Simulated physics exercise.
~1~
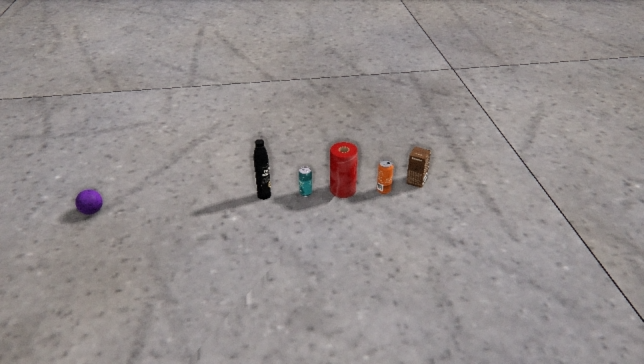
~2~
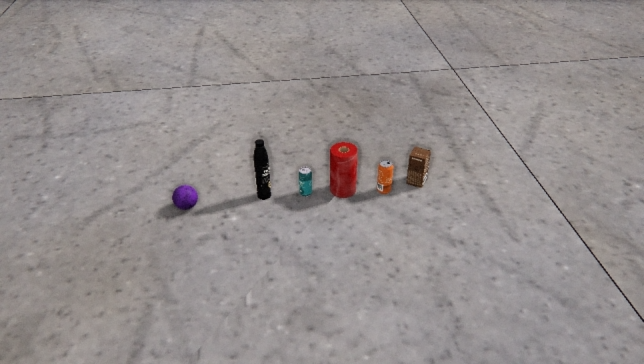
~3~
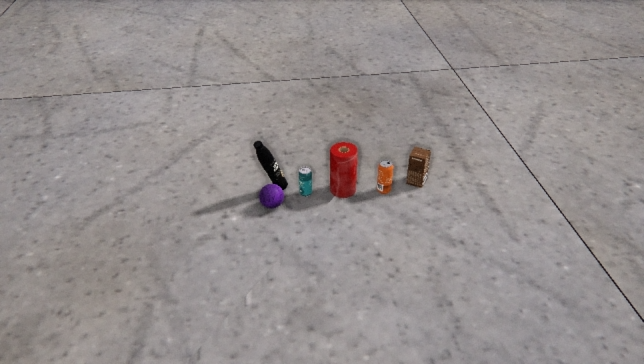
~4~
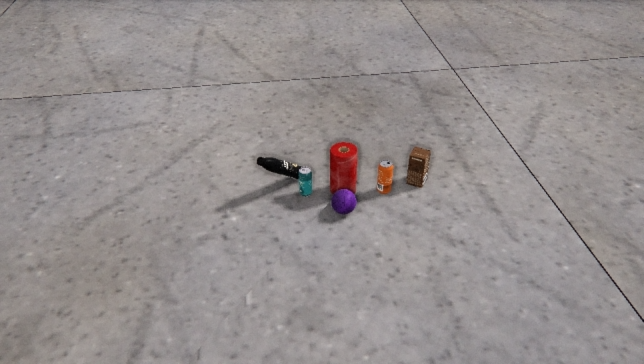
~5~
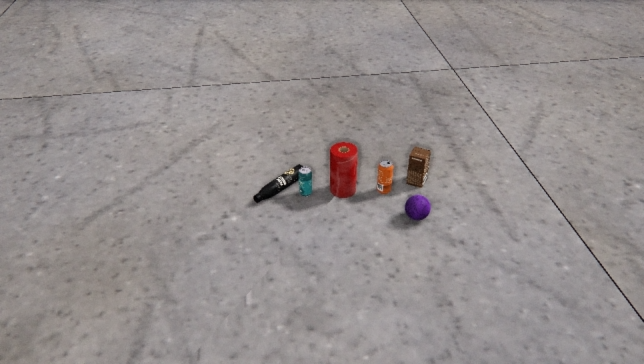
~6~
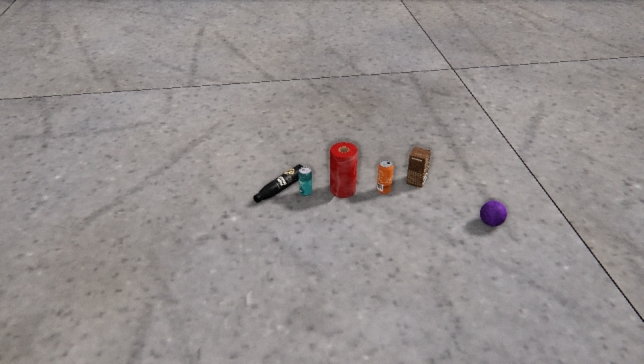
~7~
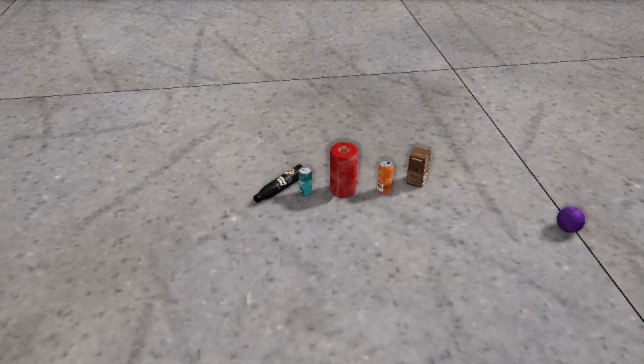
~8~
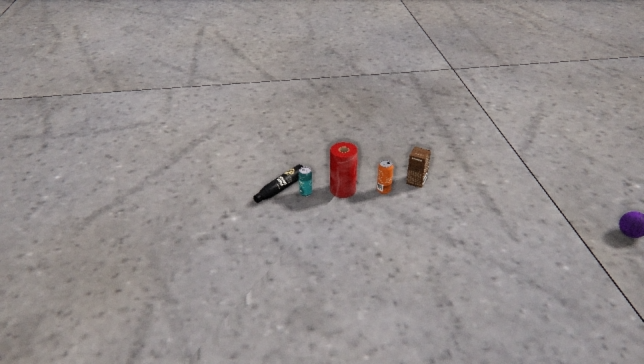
A purple ball rolls in from the left across a grey floor, heading toward a row made up of a black bottle, a small turquoise can, a large red roll, an orange can and a brown carton. It reaches the bottle, which tilts as the ball passes in front of it. The ball rolls on past the red roll while the bottle topples further and swings round onto its side. Continuing right, the ball clears the carton and crosses a dark line in the floor. It ends at the right edge, with the bottle lying down and the other four objects still standing.
